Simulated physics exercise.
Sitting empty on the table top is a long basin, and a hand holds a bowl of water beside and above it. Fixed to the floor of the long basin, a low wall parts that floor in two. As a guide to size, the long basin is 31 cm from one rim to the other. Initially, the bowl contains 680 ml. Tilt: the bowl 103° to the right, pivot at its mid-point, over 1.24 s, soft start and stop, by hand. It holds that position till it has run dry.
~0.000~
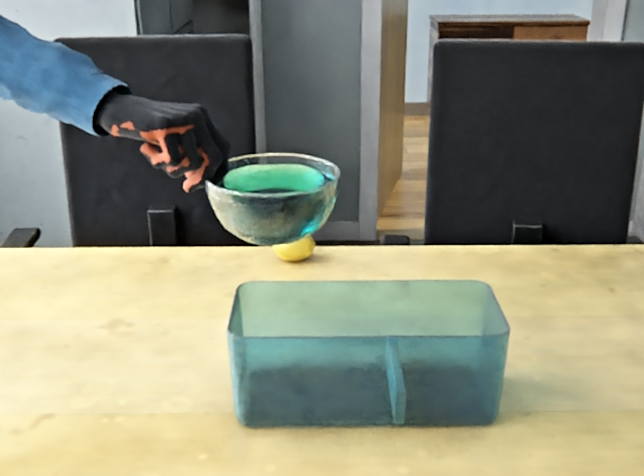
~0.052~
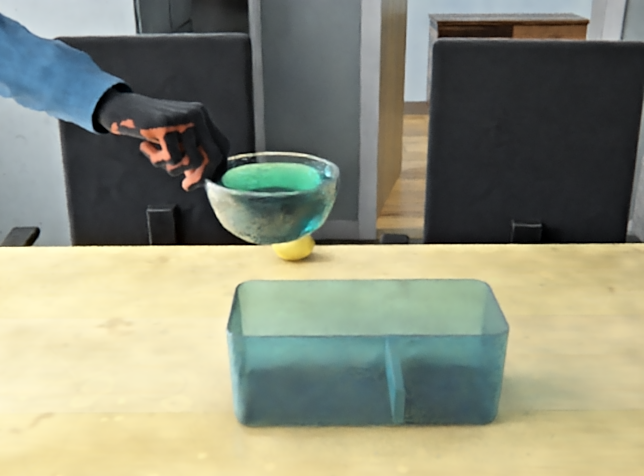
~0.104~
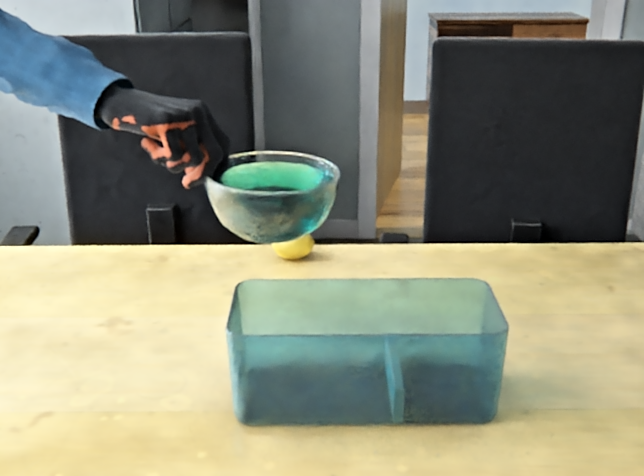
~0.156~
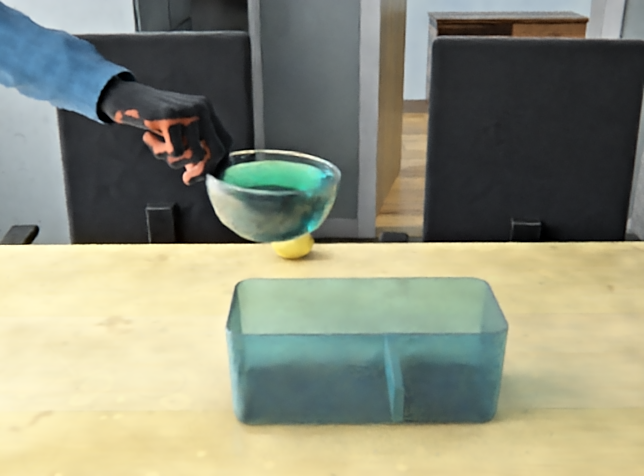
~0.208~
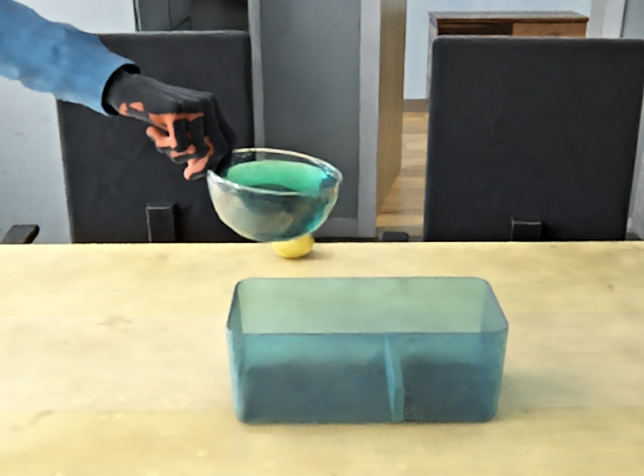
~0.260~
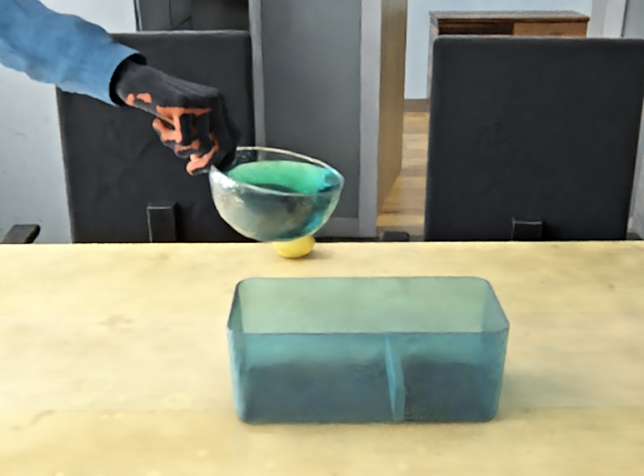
Above a wooden table, a gloved hand held a clear bowl of green water near an empty, divided blue basin, keeping it almost still at first, then slowly tilting it slightly to the right.
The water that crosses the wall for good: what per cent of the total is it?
It is about 52 per cent of the total.
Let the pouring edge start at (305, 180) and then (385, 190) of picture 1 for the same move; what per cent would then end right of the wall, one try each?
The first try gives 5 percent and the second 80 percent.
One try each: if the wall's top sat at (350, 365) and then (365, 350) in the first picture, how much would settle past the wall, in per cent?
I'd say 85 percent on the first go, 80 percent on the next.
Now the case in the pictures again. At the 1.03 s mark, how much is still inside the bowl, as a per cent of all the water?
Remaining share: Approx. 3 %.
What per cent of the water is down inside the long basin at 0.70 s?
Fraction in basin: Approx. 22%.
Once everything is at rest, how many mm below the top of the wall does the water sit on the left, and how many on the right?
Left 32 mm, right 20 mm.
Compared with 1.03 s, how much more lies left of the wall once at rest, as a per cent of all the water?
I'd say near 8 percent.
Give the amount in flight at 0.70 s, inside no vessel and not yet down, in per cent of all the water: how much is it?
Near 32 per cent at that time.
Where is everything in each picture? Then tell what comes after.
In the first frame, it leans 0°; its right rim is at (339, 174); the water meets the walls at (210, 181) and (337, 180); the long basin's rim runs from (233, 309) to (499, 308); the wall's top is at (395, 362).
In the second frame, it leans 0°; its right rim is at (339, 174); the water meets the walls at (210, 180) and (335, 180).
In the third frame, it leans 2°; its right rim is at (339, 175); the water meets the walls at (210, 179) and (336, 180).
In the fourth frame, it leans 4°; its right rim is at (340, 176); the water meets the walls at (210, 177) and (336, 179).
In the fifth frame, it leans 7°; its right rim is at (341, 179); the water meets the walls at (212, 177) and (338, 179).
In the sixth frame, it leans 11°; its right rim is at (343, 183); the water meets the walls at (215, 177) and (341, 179).
After 0.70 s the tilt is 62° and 45 per cent is still to pour, 7 is left of the wall and 15 right of it.
After 1.03 s the tilt is 96° and 3 per cent is still to pour, 39 is left of the wall and 52 right of it.
After 1.37 s the tilt is 103° and 0 per cent is still to pour, 47 is left of the wall and 52 right of it.
After 1.74 s the tilt is 103° and 0 per cent is still to pour, 47 is left of the wall and 52 right of it.
In the end 47 per cent lies left of the wall, 52 right of it and 1 outside.
